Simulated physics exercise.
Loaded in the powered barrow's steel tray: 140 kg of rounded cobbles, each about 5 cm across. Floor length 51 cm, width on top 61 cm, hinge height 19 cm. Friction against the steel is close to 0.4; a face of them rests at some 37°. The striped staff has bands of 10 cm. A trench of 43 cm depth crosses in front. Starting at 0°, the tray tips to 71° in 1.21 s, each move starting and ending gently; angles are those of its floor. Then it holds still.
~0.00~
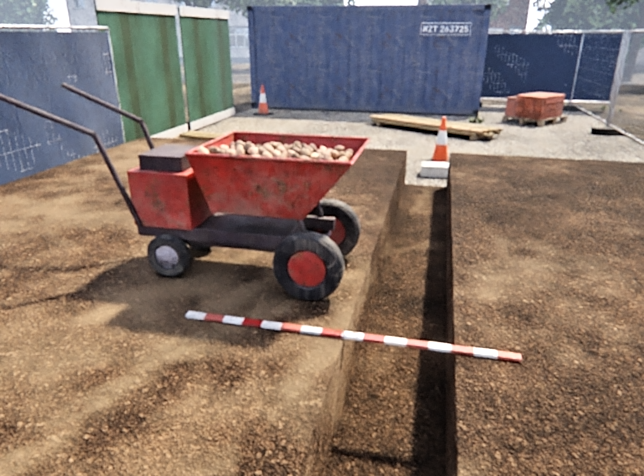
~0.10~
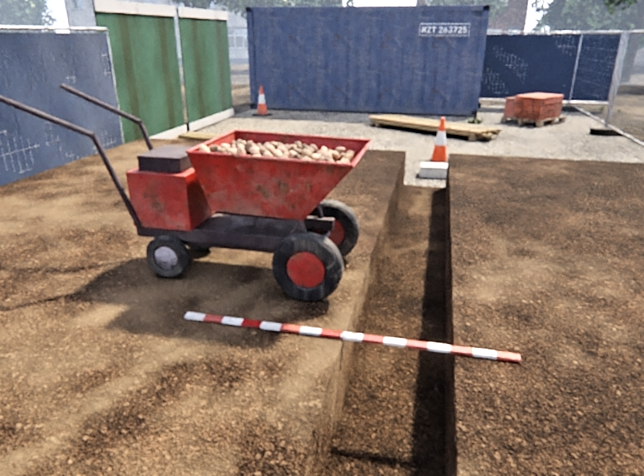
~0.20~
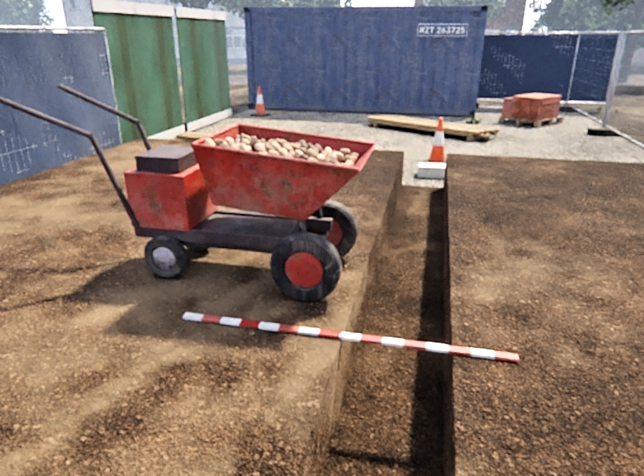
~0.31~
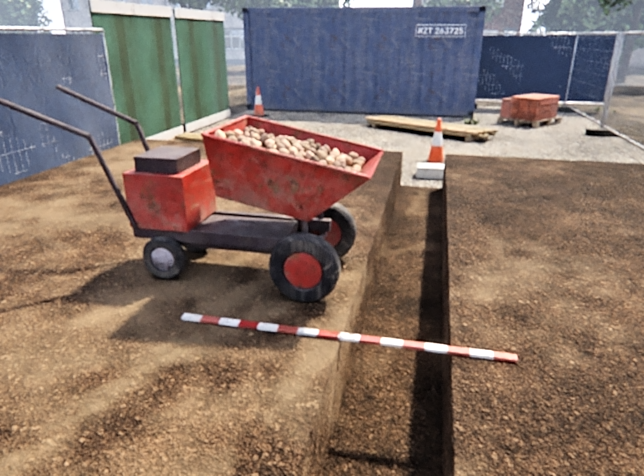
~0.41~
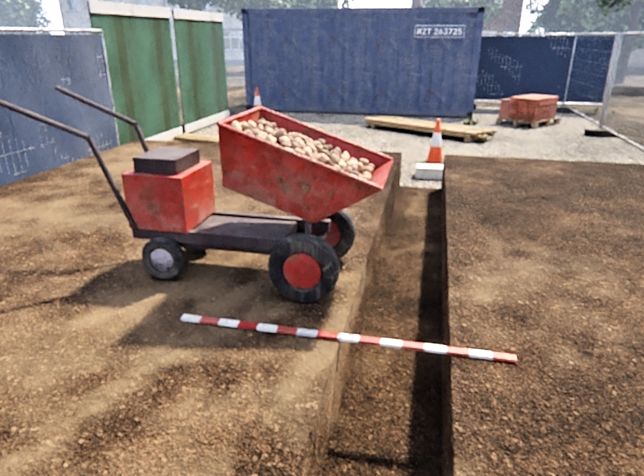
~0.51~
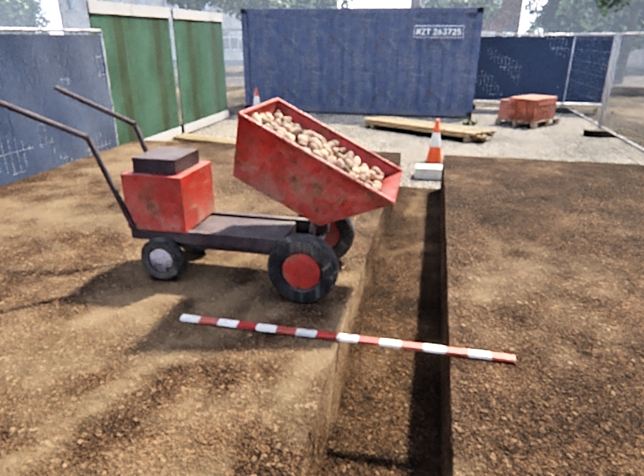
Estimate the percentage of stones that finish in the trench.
Close to 50 in a hundred.
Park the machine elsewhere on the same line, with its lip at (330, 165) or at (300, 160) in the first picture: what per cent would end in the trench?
About 75 and 100 per cent.
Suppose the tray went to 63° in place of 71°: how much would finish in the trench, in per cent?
Then about 50 per cent.
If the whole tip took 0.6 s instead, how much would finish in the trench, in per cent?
It would be near 30 per cent.
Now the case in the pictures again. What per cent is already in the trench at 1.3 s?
Some 15 per cent.
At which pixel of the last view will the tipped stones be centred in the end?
Near (440, 327).
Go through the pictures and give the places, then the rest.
The tray is at 0°, its lip at (351, 164); the top of the load is at (278, 149), in the first picture.
The tray is at 1°, its lip at (353, 166); the top of the load is at (272, 148); the stones move at 0.2 m/s on average, in the second picture.
Lip at (359, 170), floor tilted 5°, highest stones at (245, 142); the stones move at 0.4 m/s on average, in the third picture.
The tray is at 11°, its lip at (369, 178); the top of the load is at (247, 134); the stones move at 0.6 m/s on average, in the fourth picture.
Lip at (381, 189), floor tilted 19°, highest stones at (260, 126); the stones move at 0.7 m/s on average, in the fifth picture.
The tray is at 27°, its lip at (394, 203); the top of the load is at (275, 119); the stones move at 0.8 m/s on average, in the sixth picture.
After 0.9 s the floor is at 60°; 100 % in the tray; the foremost stones are at (425, 239).
After 1.3 s the floor is at 71°; 58 % in the tray, 13 % in the trench, 29 % past the trench; the foremost stones are at (519, 295).
After 1.7 s the floor is at 71°; 25 % in the tray, 26 % in the trench, 49 % past the trench; the foremost stones are at (606, 310).
After 3.6 s the floor is at 71°; 0 % in the tray, 50 % in the trench, 50 % past the trench; the foremost stones are past the picture's edge.
